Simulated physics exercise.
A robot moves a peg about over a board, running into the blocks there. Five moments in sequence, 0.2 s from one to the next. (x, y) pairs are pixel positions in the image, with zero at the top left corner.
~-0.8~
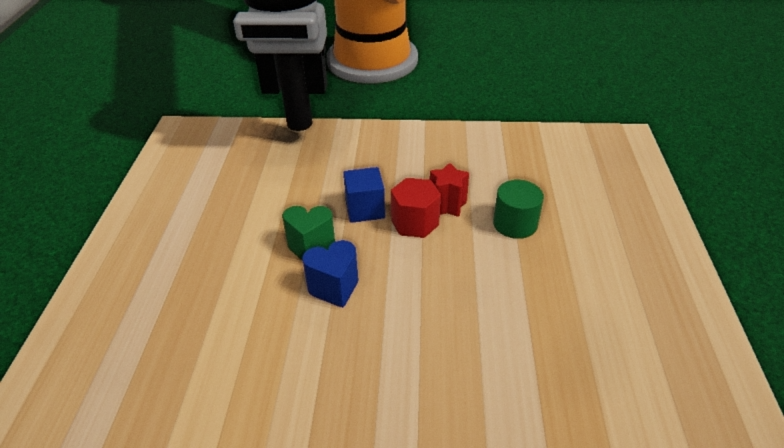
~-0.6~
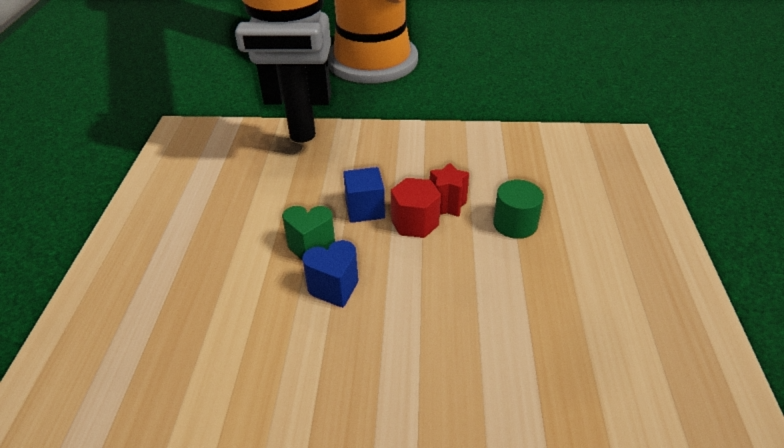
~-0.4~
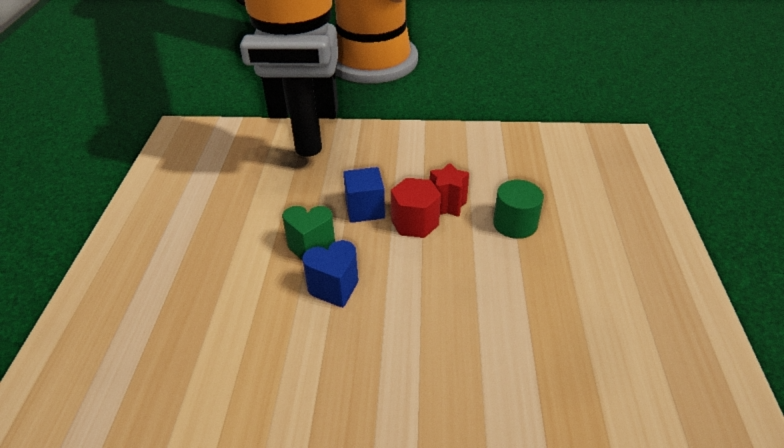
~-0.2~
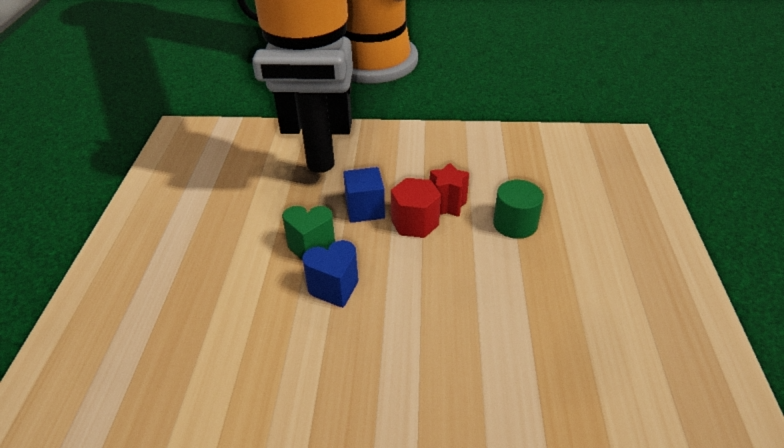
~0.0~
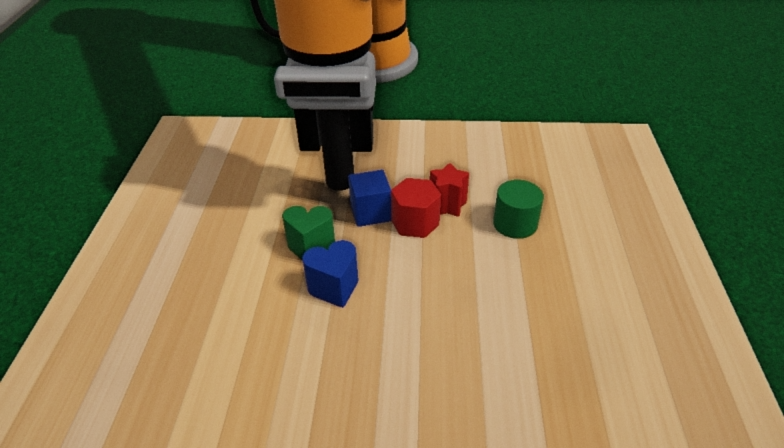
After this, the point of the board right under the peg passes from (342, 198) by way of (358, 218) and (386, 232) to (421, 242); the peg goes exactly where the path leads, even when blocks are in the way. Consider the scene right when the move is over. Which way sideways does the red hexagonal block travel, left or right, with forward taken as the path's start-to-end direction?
Displaced left.
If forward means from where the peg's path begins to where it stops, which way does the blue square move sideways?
Facing from start to end, it shifts right.
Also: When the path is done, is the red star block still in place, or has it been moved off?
It is left in place.
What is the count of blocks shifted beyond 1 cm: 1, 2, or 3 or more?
Total: Two.
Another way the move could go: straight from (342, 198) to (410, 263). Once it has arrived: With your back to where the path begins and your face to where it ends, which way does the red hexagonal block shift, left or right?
Left.
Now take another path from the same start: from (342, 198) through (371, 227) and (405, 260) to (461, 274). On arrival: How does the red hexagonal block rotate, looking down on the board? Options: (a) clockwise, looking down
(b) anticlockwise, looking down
The answer is b.
On the path given first. One third of the way, peg at (357, 202); blue square at (389, 203); red hexagonal block at (432, 199), turned 50° anticlockwise.
Two thirds of the way, peg at (387, 217); blue square at (410, 220), turned 20° anticlockwise; red hexagonal block at (442, 202), turned 70° anticlockwise.
At the end, peg at (422, 226); green heart unmoved; blue square at (431, 236); red hexagonal block at (461, 202), turned 95° anticlockwise; red star block unmoved.
